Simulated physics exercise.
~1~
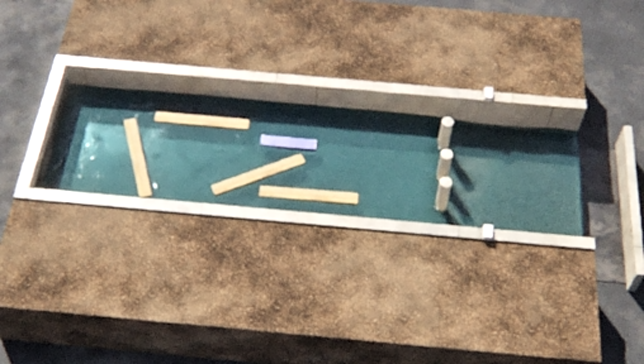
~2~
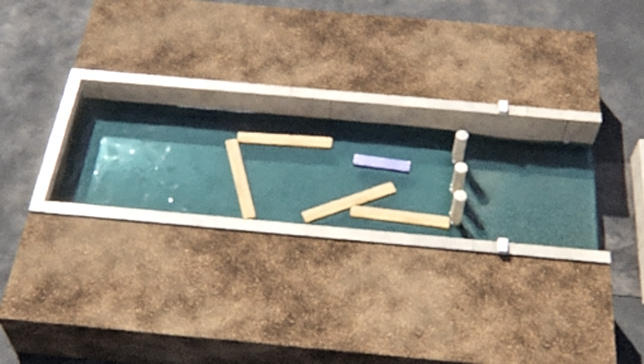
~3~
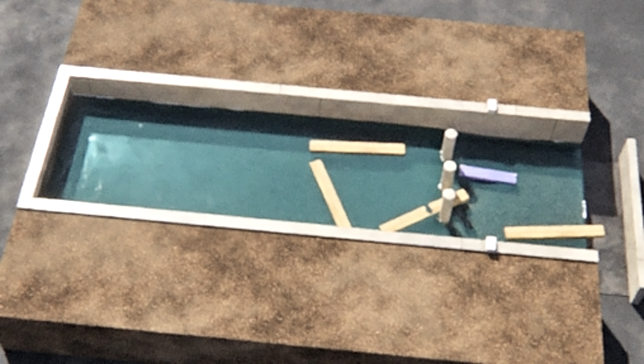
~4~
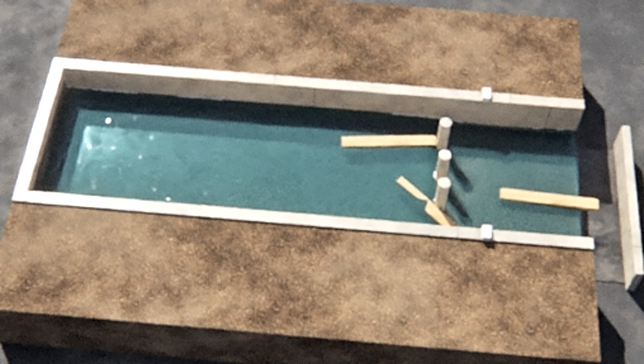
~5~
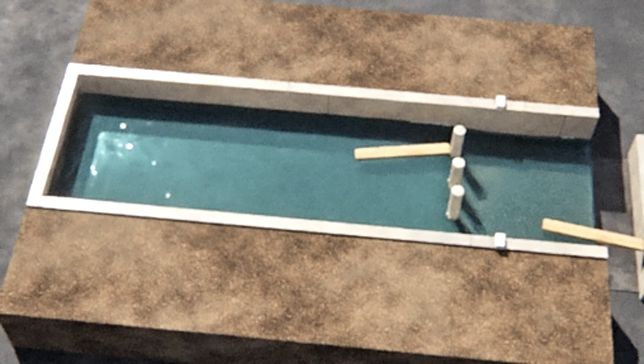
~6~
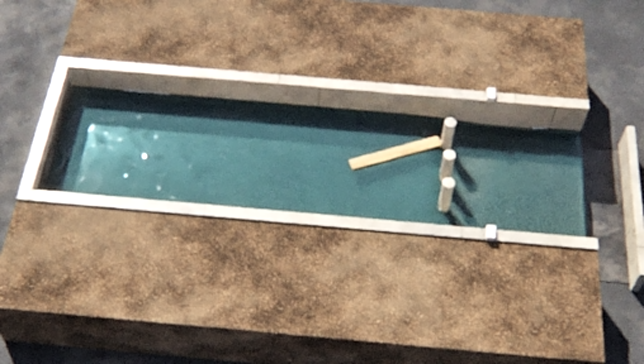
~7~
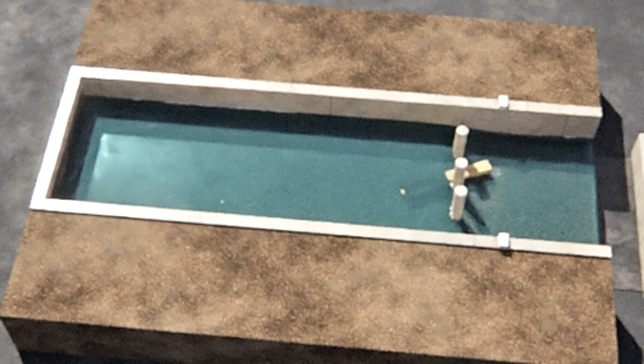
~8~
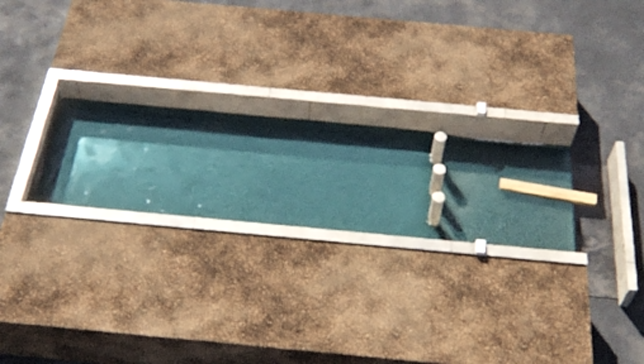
Four pale wooden boards and a shorter blue one drift right along a water-filled channel, passing three upright posts, the blue board leaving early and others following; one board lingers against the posts, then slips through and ends afloat near the open right end.
